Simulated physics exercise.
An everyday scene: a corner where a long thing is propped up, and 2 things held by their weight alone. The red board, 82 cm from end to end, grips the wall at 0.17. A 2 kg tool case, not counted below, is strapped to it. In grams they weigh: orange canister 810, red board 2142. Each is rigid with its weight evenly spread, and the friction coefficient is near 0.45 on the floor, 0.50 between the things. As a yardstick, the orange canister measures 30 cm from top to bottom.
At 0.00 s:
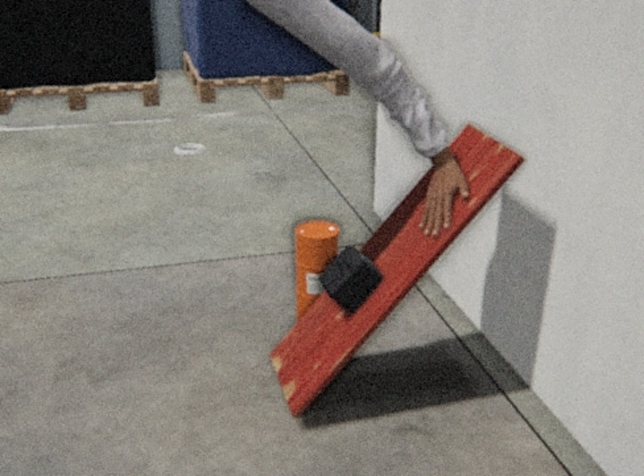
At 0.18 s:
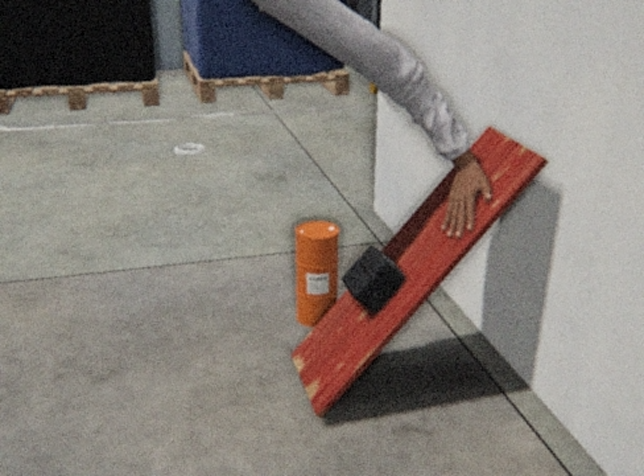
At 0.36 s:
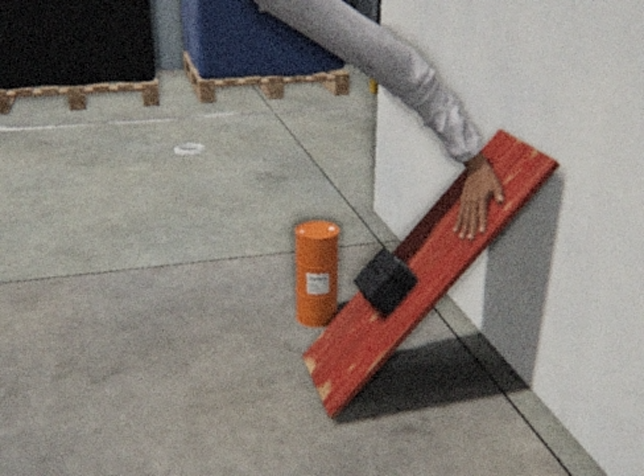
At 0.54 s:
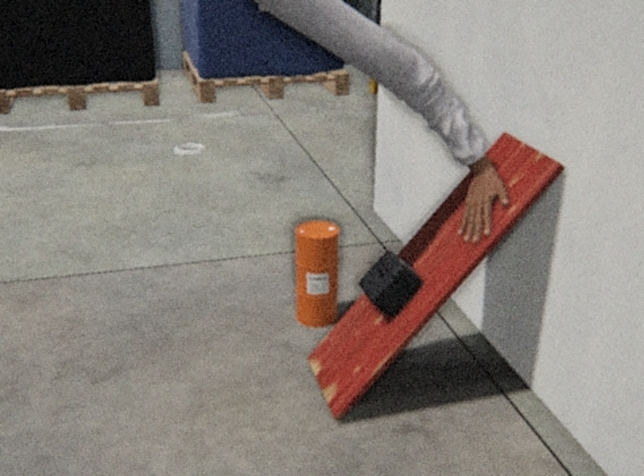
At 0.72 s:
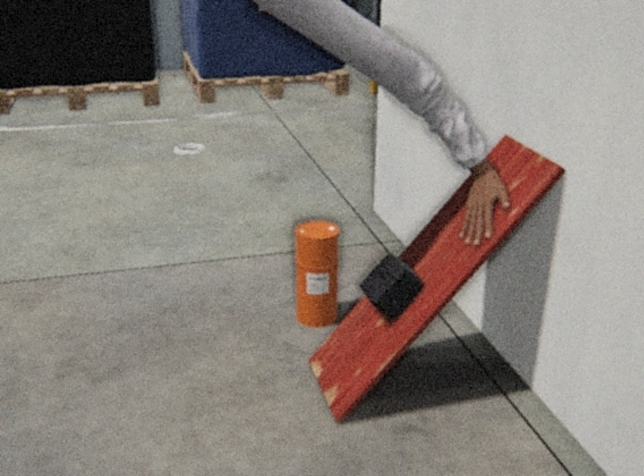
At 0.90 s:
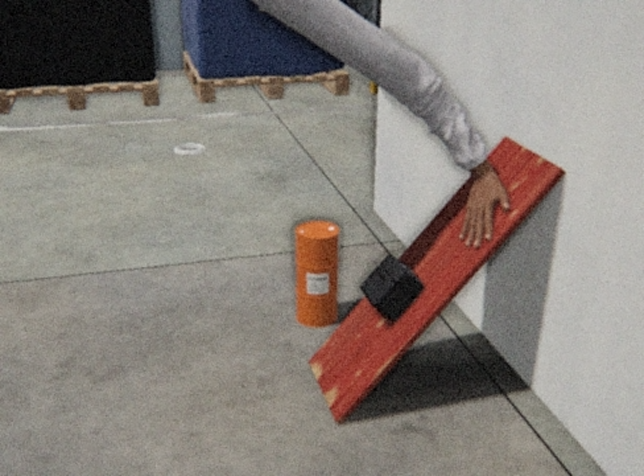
A red board with a dark block on it, held by a gray-sleeved hand, shifts a short way to the right toward a pale wall, past an upright orange canister that stays still. The movement slows, and the board ends propped at a slant under the hand.
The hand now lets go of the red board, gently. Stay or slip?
It remains leaning.
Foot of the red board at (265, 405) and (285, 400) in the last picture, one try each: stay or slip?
First, it slides down; second, it gives way.
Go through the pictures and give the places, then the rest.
In the first picture, 12 cm from its place; red board (386, 267); orange canister (317, 274).
In the second picture, 6 cm from its place; red board (408, 268); orange canister (317, 274).
In the third picture, 3 cm from its place; red board (419, 270); orange canister (317, 274).
In the fourth picture, 1 cm from its place; red board (424, 272); orange canister (317, 274).
The fifth picture shows propped up under the hand; red board (425, 275); orange canister (317, 274).
The sixth picture shows propped up under the hand; red board (426, 276); orange canister (317, 274).
After 1.10 s, nothing has stirred.
After 1.60 s, red board resting near (426, 276).
At rest (2.2 s), both in place, give or take 10 cm. Seen from the same camera at the end, red board near (426, 276). The board stays up.
